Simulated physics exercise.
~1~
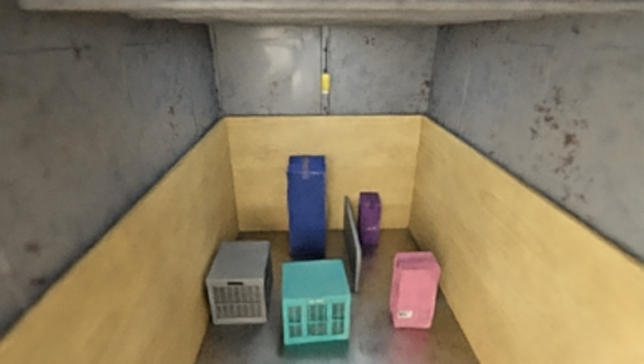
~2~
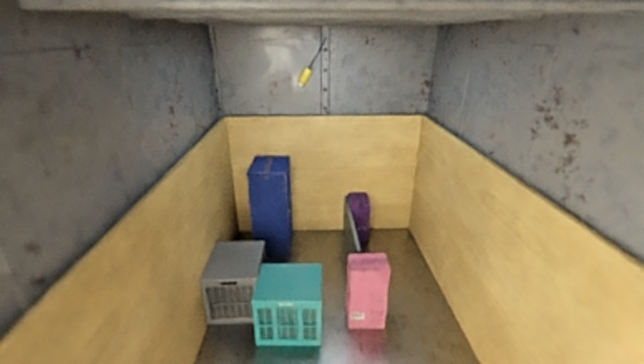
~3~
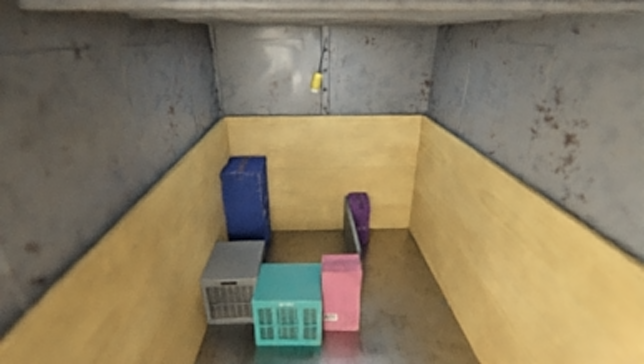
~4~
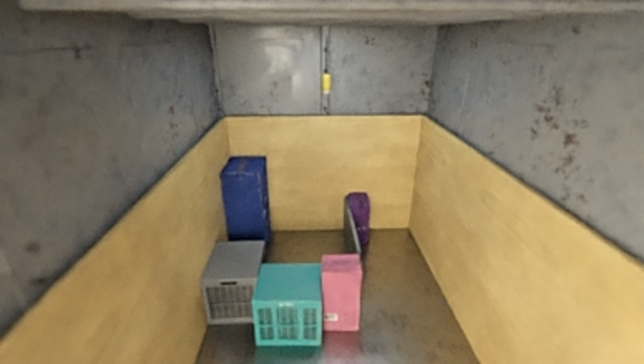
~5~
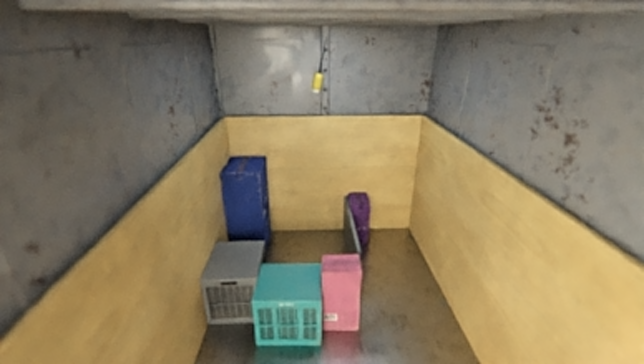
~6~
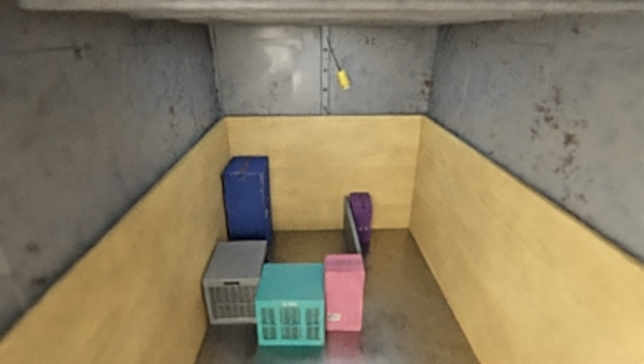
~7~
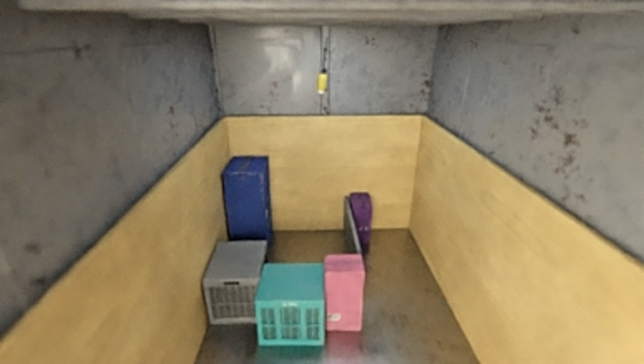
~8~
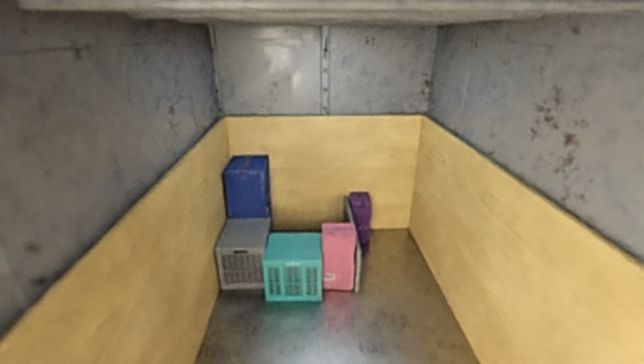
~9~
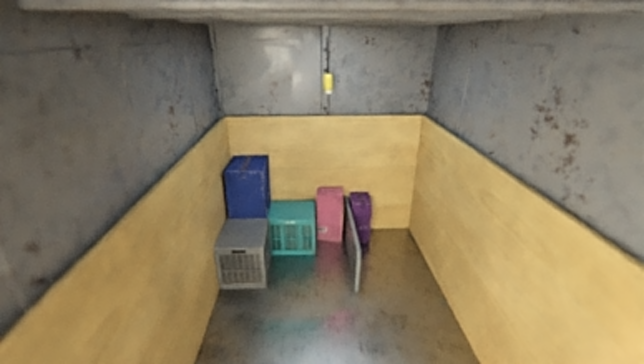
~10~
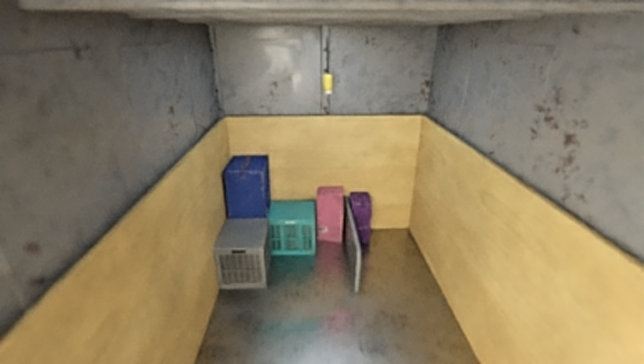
The clip shows a van's load bay where a hanging yellow lamp swings as blue and pink boxes and turquoise and grey chests slide left, then most items shift toward the far wall, ending upright near the back beside a barely moved purple box.
